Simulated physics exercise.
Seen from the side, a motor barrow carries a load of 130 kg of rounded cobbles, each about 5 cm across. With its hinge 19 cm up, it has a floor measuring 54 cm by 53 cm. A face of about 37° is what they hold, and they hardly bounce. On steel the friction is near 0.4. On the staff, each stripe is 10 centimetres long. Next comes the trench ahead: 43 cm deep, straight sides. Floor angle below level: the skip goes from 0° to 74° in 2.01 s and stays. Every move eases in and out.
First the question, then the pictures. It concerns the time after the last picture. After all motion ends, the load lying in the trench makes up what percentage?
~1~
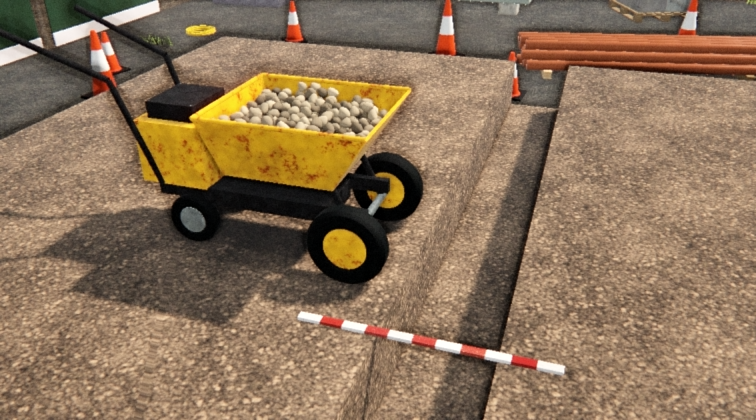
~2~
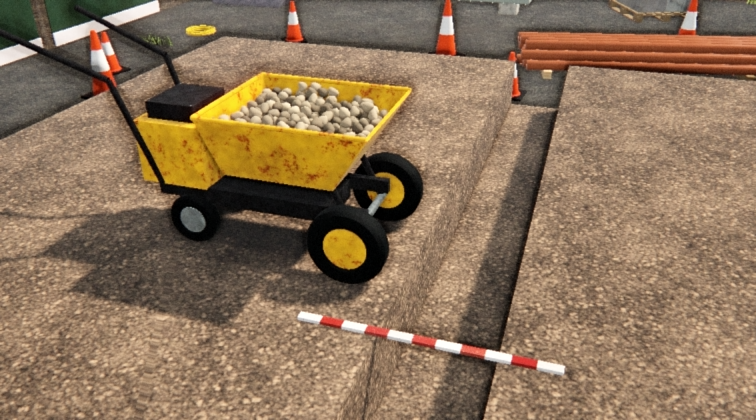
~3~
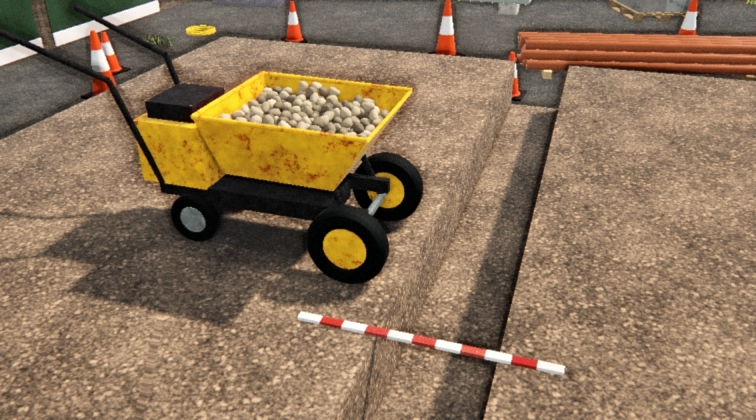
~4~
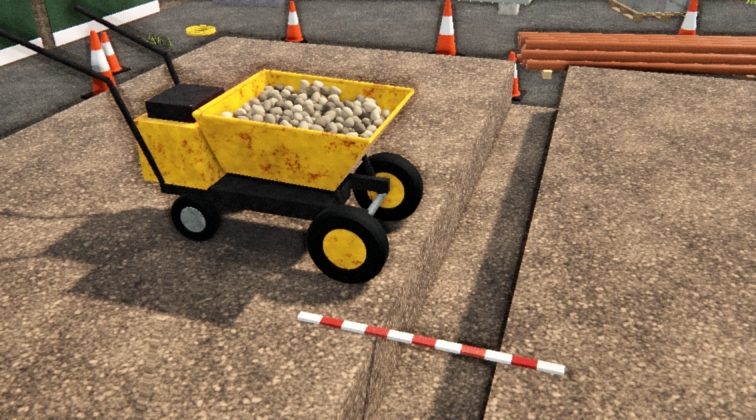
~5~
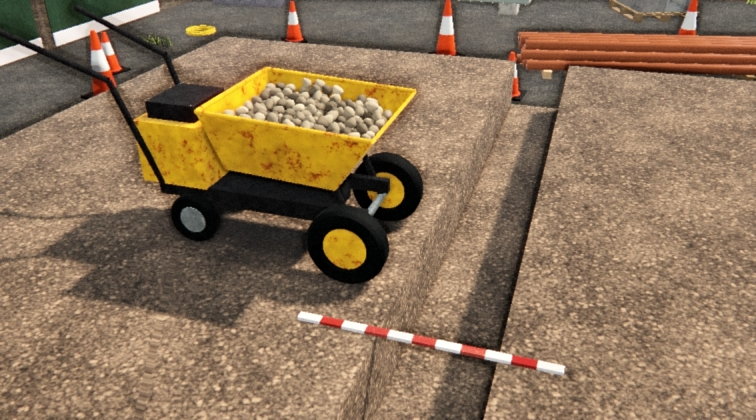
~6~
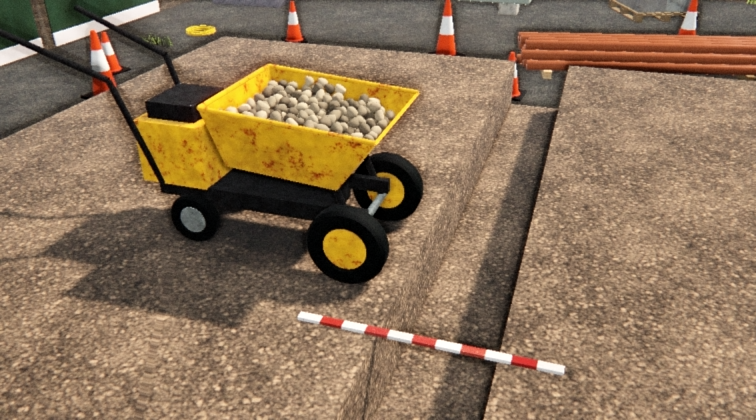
It makes up about 66 per cent.
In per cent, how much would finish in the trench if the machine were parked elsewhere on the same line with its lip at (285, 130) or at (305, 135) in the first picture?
From the first place around 100 per cent, from the other around 100.
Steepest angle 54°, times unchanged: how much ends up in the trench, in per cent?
Roughly 25% would end there.
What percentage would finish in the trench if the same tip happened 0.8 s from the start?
My guess is near 45 percent.
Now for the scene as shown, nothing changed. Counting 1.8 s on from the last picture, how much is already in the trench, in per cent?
About 30 per cent by then.
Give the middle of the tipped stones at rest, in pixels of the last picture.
Their centre sits close to (497, 327).
Then, 1.2 s after the last picture the floor is at 63°, 99 % in the skip, 1 % in the trench; the foremost stones are at (492, 229).
Then, 1.8 s after the last picture the floor is at 74°, 42 % in the skip, 30 % in the trench, 28 % past the trench; the foremost stones are at (642, 289).
Then, 2.2 s after the last picture the floor is at 74°, 19 % in the skip, 46 % in the trench, 36 % past the trench; the foremost stones are at (704, 297).
Then, 4.1 s after the last picture the floor is at 74°, 0 % in the skip, 66 % in the trench, 34 % past the trench; the foremost stones are at (726, 291).
